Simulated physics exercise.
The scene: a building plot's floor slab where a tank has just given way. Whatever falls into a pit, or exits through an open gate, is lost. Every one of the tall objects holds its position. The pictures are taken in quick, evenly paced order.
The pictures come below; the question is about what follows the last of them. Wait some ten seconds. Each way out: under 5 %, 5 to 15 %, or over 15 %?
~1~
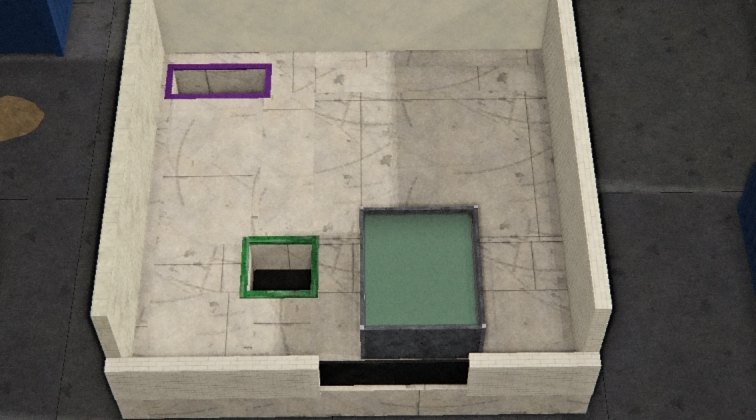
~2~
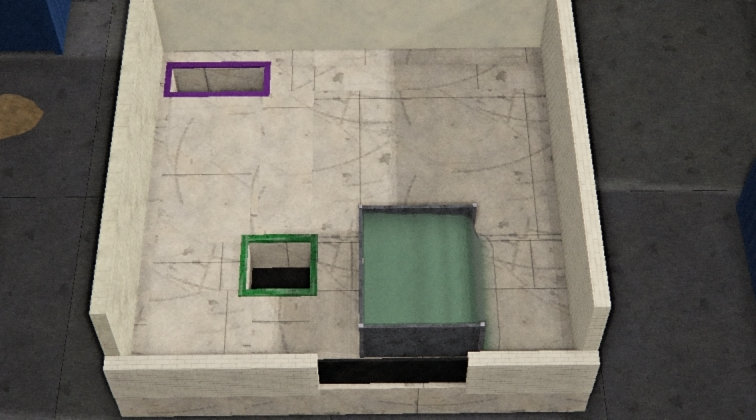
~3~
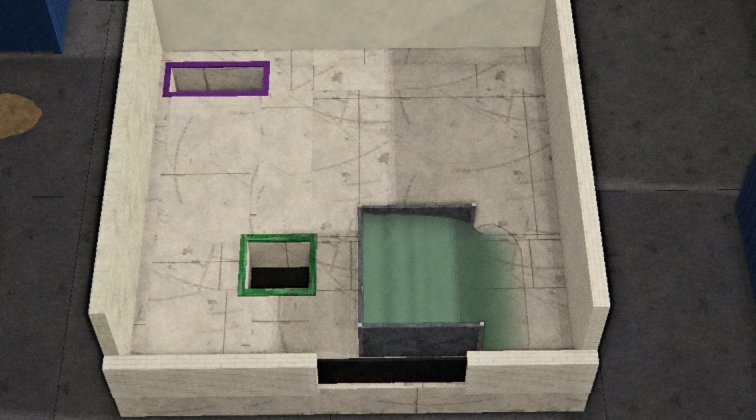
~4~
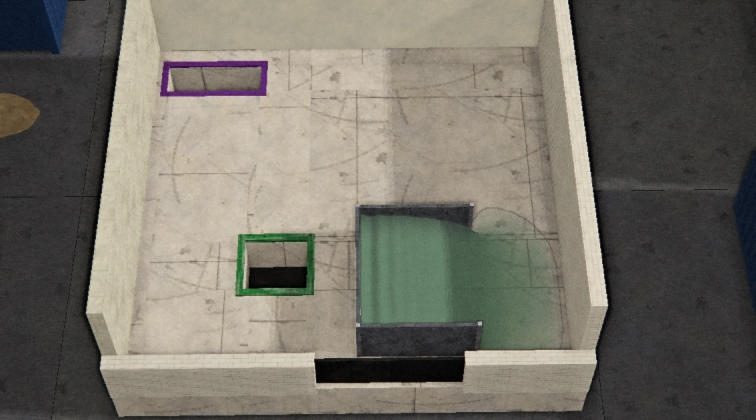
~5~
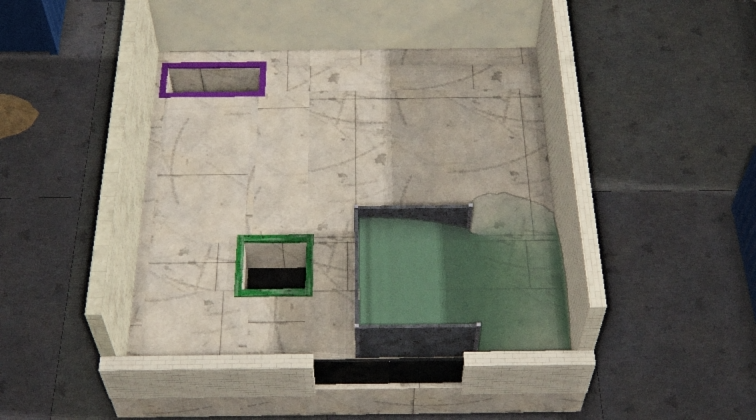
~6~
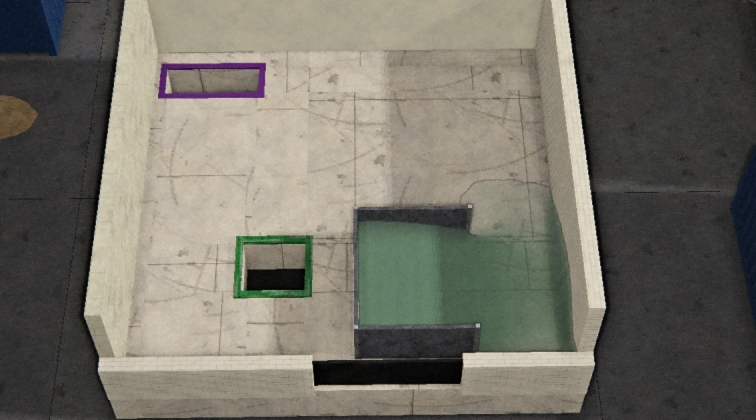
Gate under 5 %; green pit under 5 %; purple pit over 15 %.
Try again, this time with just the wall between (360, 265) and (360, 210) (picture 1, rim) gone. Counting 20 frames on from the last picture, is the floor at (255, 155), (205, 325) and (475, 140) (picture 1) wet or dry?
Note, points one to three: Reached and soaked / reached and soaked / unreached.
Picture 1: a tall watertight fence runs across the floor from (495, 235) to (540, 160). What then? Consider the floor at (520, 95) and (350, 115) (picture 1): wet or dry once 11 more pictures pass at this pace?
Soaked, untouched.
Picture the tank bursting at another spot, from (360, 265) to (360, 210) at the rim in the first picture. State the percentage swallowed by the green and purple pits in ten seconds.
The green pit takes 50 per cent and the purple pit 15 per cent.
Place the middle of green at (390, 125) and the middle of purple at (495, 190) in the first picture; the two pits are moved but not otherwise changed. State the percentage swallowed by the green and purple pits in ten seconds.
Percentages by pit: Green at 0, purple at 60.
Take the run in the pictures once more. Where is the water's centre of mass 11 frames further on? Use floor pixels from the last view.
Near (488, 276).
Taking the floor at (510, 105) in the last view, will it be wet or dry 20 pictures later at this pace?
That spot: Soaked.
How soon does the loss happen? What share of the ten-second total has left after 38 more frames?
Near 40 %.
A moment on, water covers 15 % of the floor; the gate 0 %, the green pit 0 %, the purple pit 0 %.
Next, water covers 30 % of the floor; the gate 0 %, the green pit 0 %, the purple pit 0 %.
Then, water covers 55 % of the floor; the gate 0 %, the green pit 0 %, the purple pit 0 %.
Later, water covers 80 % of the floor; the gate 0 %, the green pit 0 %, the purple pit 7 %.
In the end, water covers 95 % of the floor; the gate 0 %, the green pit 1 %, the purple pit 18 %.
